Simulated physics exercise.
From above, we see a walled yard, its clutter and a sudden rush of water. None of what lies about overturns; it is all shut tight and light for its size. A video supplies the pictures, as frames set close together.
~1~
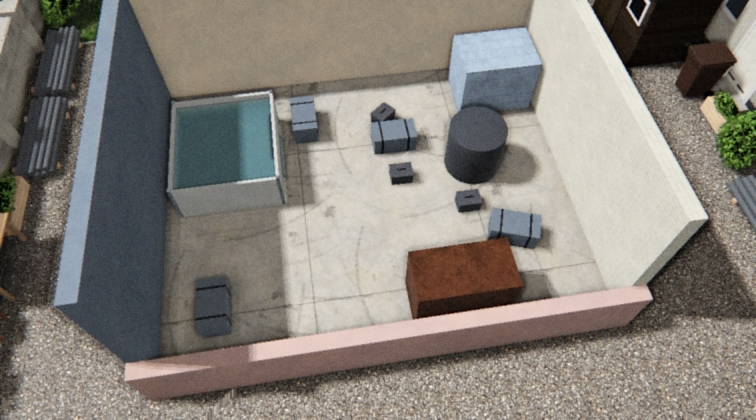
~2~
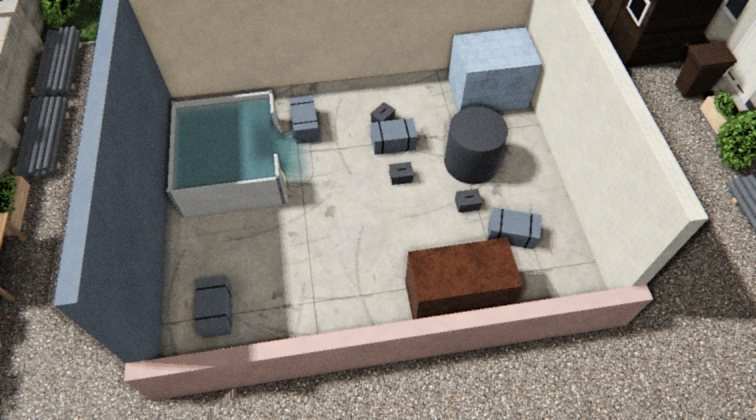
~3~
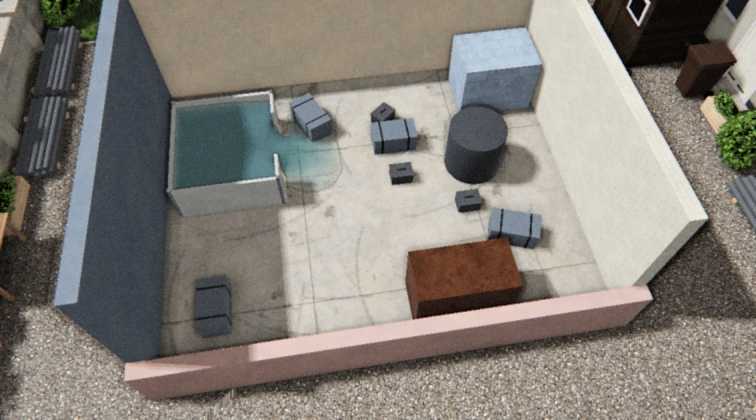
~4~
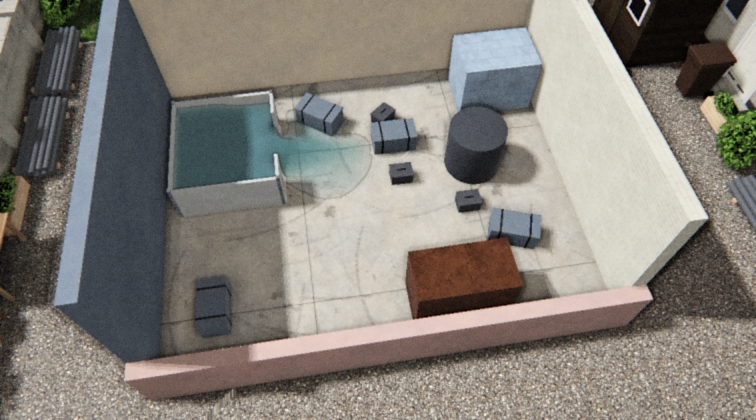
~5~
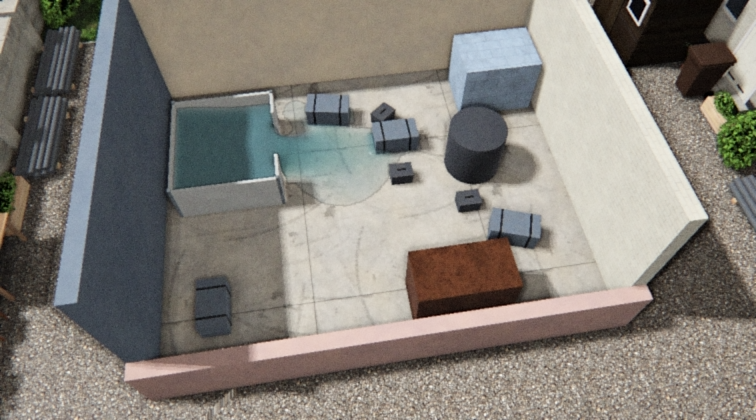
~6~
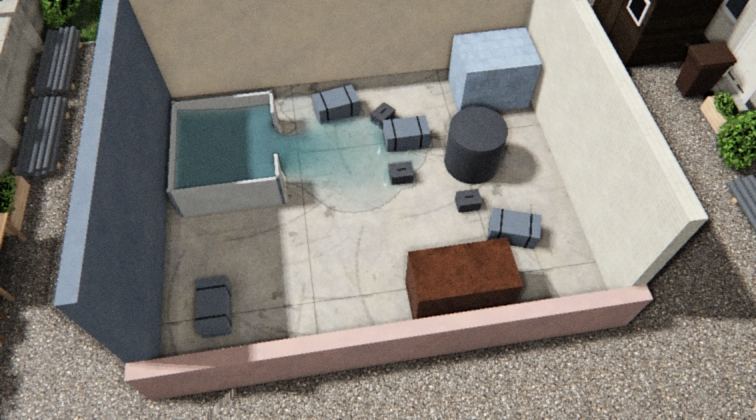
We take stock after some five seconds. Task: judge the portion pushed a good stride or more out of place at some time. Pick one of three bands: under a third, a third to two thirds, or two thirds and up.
Two thirds and up.
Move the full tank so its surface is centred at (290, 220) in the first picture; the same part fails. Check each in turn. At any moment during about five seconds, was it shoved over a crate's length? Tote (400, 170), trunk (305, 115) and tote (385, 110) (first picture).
Taking them in turn: Got sent well off; kept near its start; kept near its start.
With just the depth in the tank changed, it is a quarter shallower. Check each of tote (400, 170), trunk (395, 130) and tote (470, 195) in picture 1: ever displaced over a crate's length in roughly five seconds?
Taking each in turn, the answer is did it, did it, did it.
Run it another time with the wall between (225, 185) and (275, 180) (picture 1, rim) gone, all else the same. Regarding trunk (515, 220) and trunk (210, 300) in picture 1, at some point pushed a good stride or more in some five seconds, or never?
Fell short, then went the distance.
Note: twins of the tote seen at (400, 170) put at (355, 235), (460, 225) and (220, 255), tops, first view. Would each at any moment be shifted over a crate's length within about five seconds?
Copy by copy, in order: Largely stays, relocated, largely stays.
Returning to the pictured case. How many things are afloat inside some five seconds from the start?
6 of them.
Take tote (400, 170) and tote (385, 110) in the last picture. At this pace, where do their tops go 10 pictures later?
Look for them at about (485, 211) and about (442, 71).
A moment on, 2 of 7 are well off their spots; 0 afloat.
Next, 5 of 7 are well off their spots; 4 afloat.
Later, 6 of 7 are well off their spots; 2 afloat.
In the end, 6 of 7 are well off their spots, and 6 have been at some point; 6 afloat.
